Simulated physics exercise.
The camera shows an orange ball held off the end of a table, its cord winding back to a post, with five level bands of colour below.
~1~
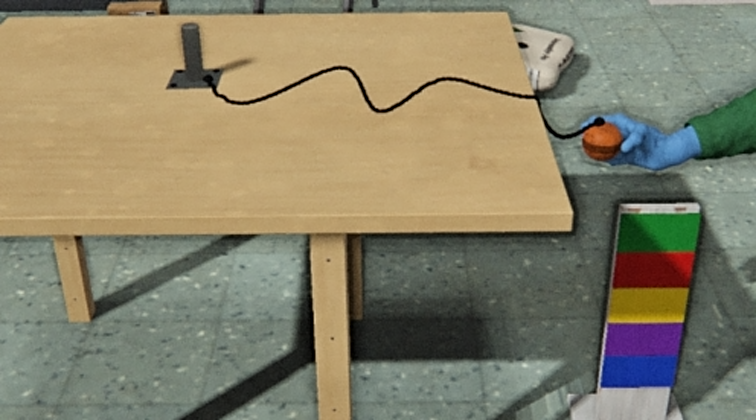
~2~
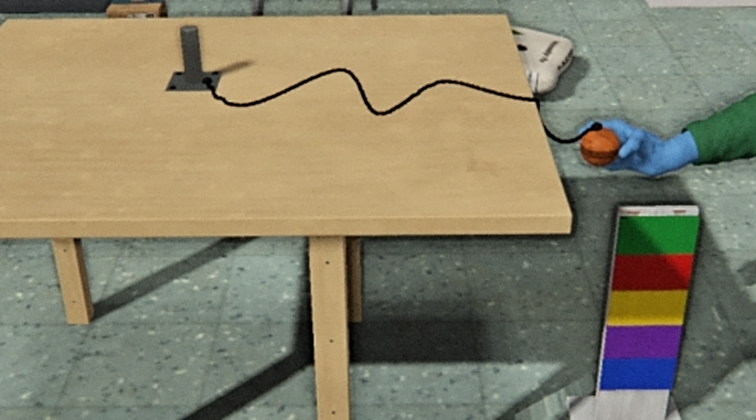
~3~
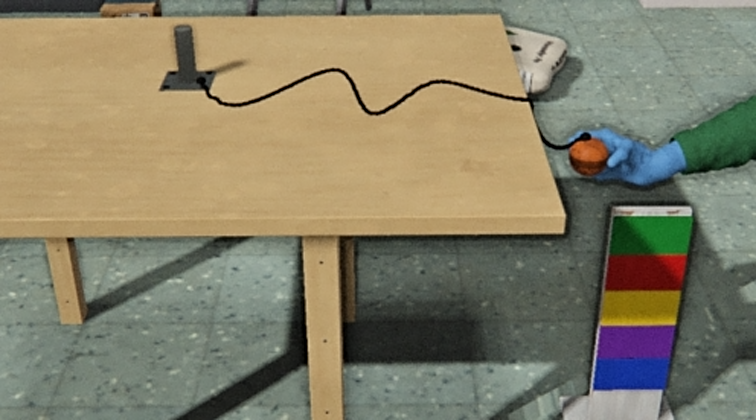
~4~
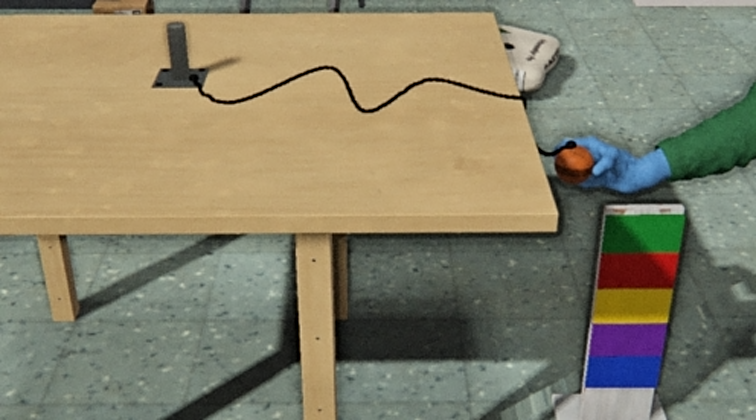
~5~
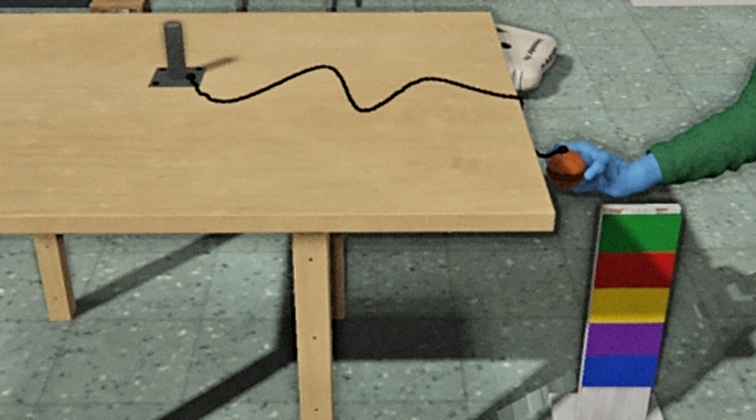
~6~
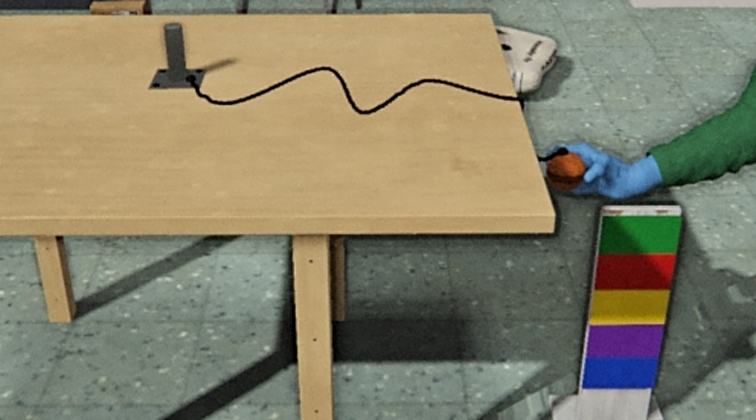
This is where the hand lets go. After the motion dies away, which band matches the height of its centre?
The blue one.
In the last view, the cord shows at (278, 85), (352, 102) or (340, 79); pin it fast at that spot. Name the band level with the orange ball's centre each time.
Results, in sequence: Purple / red / yellow.
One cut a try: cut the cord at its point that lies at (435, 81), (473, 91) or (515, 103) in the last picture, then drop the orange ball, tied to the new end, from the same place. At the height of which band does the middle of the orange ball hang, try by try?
First cut: Green; second: Red; third: Yellow.
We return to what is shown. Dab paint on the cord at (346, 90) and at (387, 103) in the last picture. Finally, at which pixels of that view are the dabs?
Final spots: (465, 92), then (515, 135).
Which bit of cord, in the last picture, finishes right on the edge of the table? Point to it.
The bit in question sits close to (361, 112).
Soon after, ball near (489, 360); level with blue.
After that, ball near (501, 361); level with blue.
In the end, ball near (494, 361); level with blue. Its middle rests at the blue band.
